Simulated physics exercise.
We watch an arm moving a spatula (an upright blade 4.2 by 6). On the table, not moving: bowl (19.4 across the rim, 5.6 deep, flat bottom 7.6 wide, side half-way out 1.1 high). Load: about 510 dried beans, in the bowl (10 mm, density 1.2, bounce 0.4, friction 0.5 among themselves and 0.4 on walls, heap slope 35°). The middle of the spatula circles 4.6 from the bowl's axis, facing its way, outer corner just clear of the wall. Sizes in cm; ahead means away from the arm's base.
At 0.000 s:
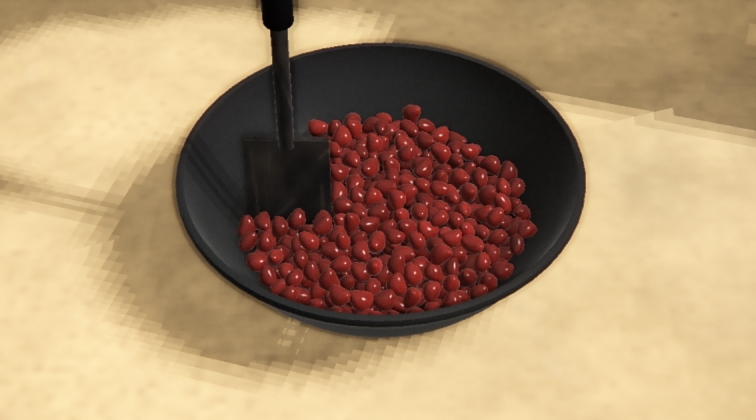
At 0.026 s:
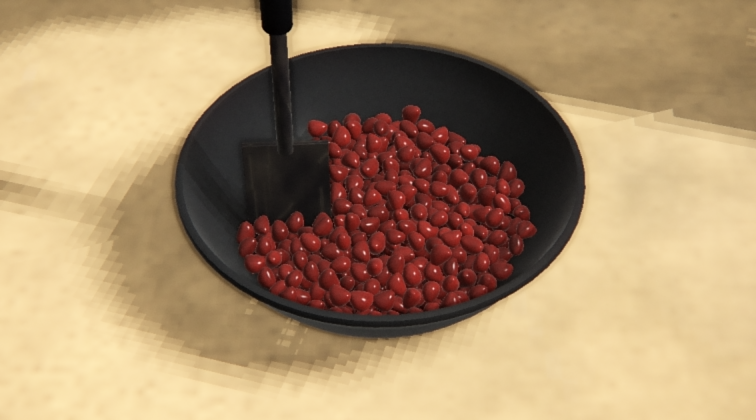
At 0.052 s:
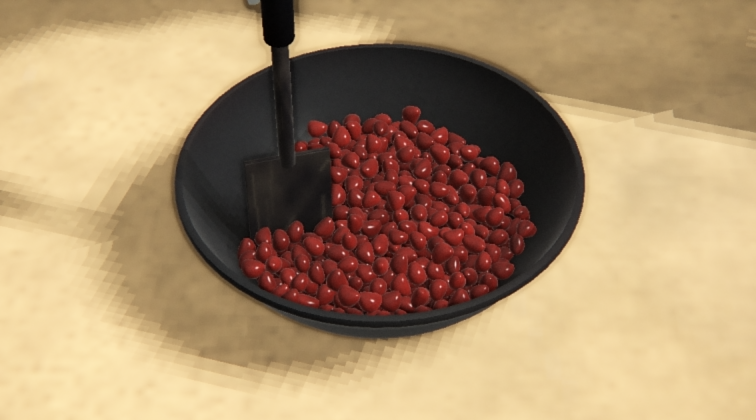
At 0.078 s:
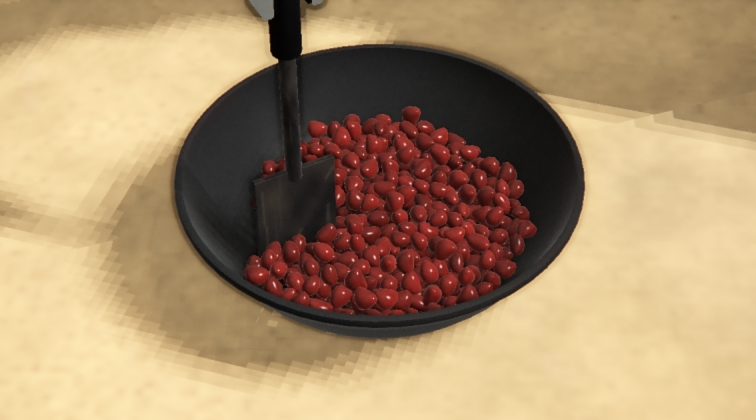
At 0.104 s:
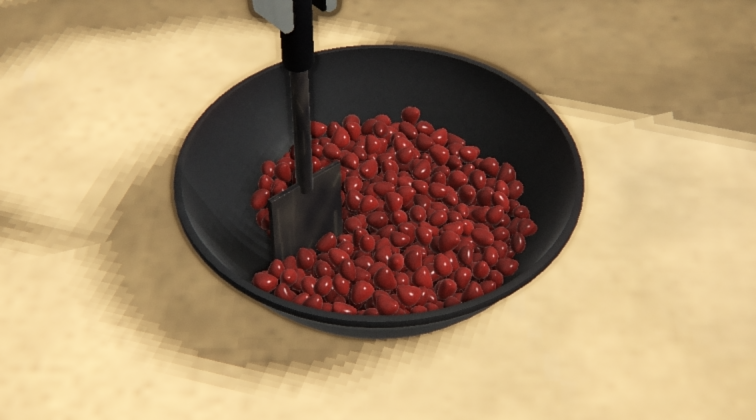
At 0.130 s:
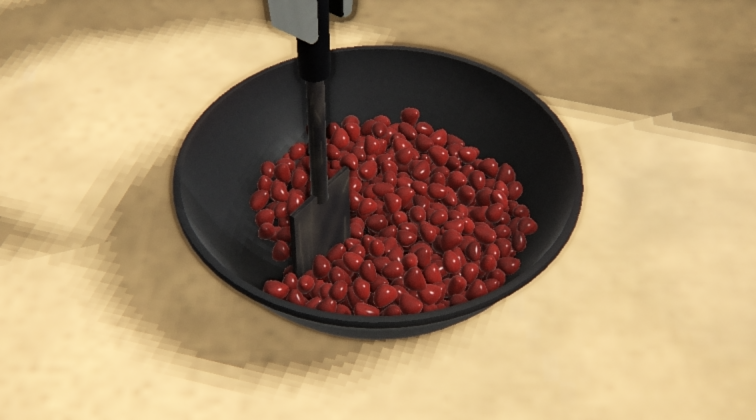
Glossy red beans in a dark bowl being pushed by an upright spatula curving along the left side toward the viewer.
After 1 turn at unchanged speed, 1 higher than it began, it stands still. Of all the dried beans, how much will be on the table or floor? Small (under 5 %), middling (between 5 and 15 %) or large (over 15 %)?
Share on the table or floor: Middling (between 5 and 15 %).
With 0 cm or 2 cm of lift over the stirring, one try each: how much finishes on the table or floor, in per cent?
Some 10 and 5 per cent.
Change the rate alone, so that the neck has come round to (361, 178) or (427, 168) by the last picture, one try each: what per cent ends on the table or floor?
Some 20 and 35 per cent.
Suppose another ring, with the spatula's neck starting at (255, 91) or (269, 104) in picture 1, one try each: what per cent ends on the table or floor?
About 5 and 10 per cent.
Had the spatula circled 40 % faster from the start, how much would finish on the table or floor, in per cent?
In that case some 20 per cent.
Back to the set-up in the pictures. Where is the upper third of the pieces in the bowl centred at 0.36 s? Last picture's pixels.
Around (499, 162).
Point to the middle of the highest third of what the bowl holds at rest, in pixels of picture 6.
Around (297, 234).
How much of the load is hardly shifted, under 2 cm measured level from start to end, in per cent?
Some 15 per cent.
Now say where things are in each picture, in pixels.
In the first picture, spatula neck at (284, 115), 0° round; upper third of the load around (392, 208), from x 245 to 525, top at y 115; 510 in the bowl.
In the second picture, spatula neck at (283, 119), 4° round; upper third of the load around (391, 212), from x 245 to 525, top at y 115.
In the third picture, spatula neck at (285, 132), 16° round; upper third of the load around (388, 220), from x 245 to 525, top at y 115.
In the fourth picture, spatula neck at (292, 145), 29° round; upper third of the load around (385, 233), from x 250 to 525, top at y 115.
In the fifth picture, spatula neck at (303, 157), 42° round; upper third of the load around (391, 242), from x 260 to 525, top at y 115.
In the sixth picture, spatula neck at (319, 167), 55° round; upper third of the load around (398, 247), from x 260 to 525, top at y 115; 510 in the bowl.
By 0.36 s, 173° round, highest piece 8 above the table; 501 in the bowl, 6 on the table or floor, 3 in flight or on the tool.
By 0.60 s, 291° round, highest piece 8 above the table; 480 in the bowl, 26 on the table or floor, 4 in flight or on the tool.
By 0.91 s, 0° round, highest piece 6 above the table; 470 in the bowl, 40 on the table or floor.
By 1.61 s, 0° round, highest piece 6 above the table; 470 in the bowl, 40 on the table or floor.
Final count, 470 in the bowl, 40 on the table or floor. That is 8 % on the table or floor.
